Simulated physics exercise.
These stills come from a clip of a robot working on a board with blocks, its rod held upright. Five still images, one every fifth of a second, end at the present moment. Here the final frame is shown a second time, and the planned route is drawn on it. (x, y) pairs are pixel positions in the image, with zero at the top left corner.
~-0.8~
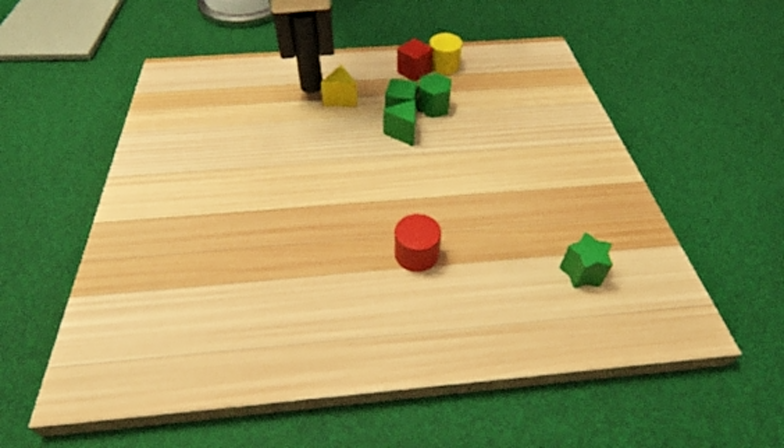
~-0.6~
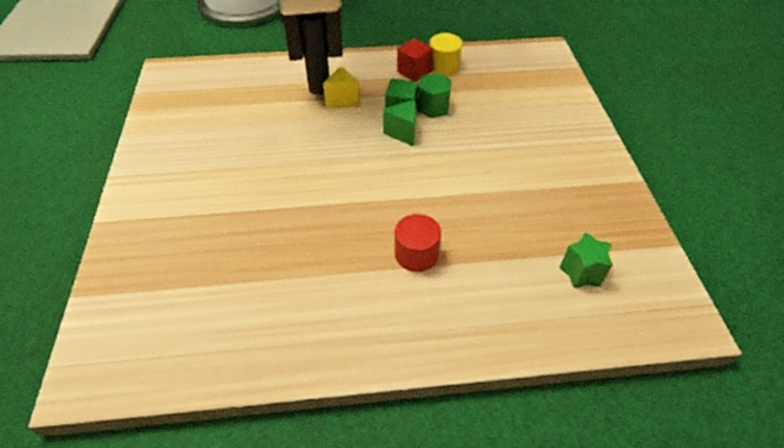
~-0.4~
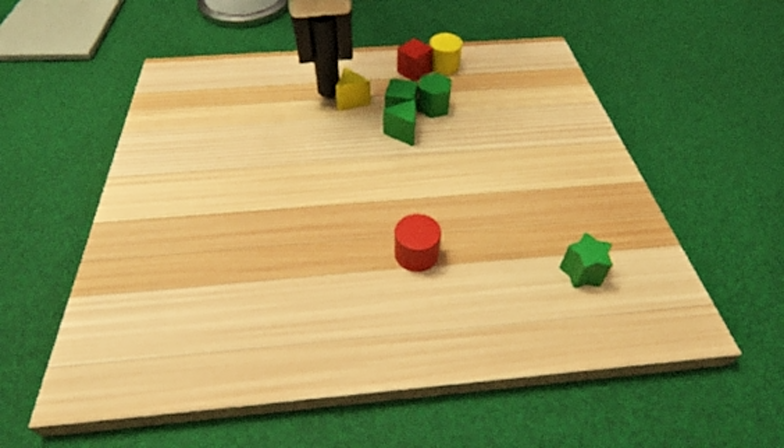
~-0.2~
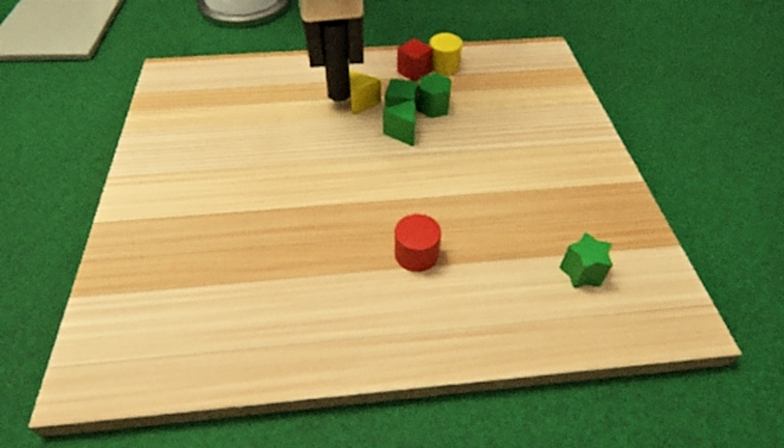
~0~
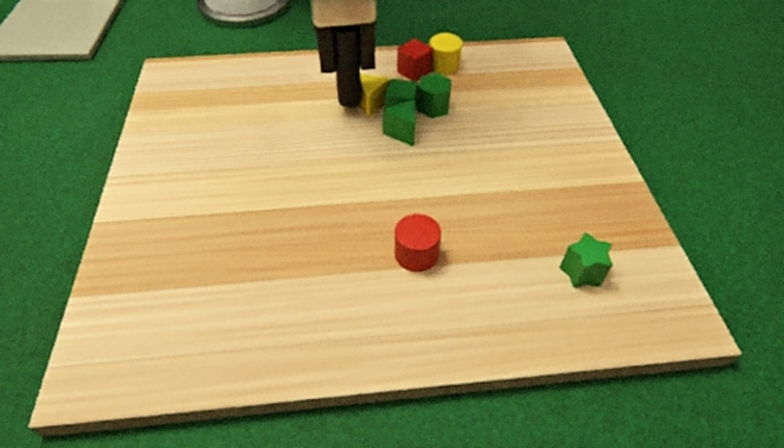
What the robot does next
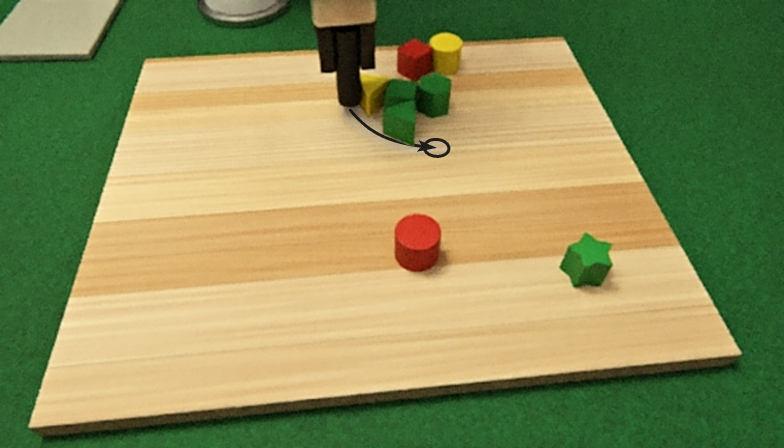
On a wooden board over a green surface, a robot's dark rod pushes a yellow triangular block a short way right toward a cluster of green blocks, while the red blocks, yellow cylinder and green star stay still.
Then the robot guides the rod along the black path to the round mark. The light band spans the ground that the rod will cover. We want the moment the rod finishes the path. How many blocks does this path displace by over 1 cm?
I'm going with one.
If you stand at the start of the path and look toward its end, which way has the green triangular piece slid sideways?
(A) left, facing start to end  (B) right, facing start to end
It's A.
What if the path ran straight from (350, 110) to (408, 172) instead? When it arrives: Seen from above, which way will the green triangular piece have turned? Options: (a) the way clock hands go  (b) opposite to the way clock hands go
b (opposite to the way clock hands go)
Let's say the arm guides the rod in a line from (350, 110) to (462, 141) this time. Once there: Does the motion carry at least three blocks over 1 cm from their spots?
Short answer: Yes.
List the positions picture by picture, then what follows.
In the first picture, rod's lower end at (312, 87); yellow triangular piece at (339, 76); green triangular piece at (404, 110).
In the second picture, rod at (320, 88); yellow triangular piece at (341, 76).
In the third picture, rod at (329, 91); yellow triangular piece at (350, 78).
In the fourth picture, rod at (339, 95); yellow triangular piece at (361, 80).
In the fifth picture, rod at (350, 100); yellow triangular piece at (371, 81); green triangular piece at (404, 110).
Drawn move, from (350, 110) by way of (370, 129) and (400, 142) to (437, 148).
What follows on the original path. One third of the way, rod at (370, 119); nothing pushed yet.
Two thirds of the way, rod at (400, 133); green triangular piece at (424, 113), turned 70° anticlockwise.
At the end, rod at (438, 138); yellow triangular piece still; green triangular piece at (450, 110), turned 125° anticlockwise.
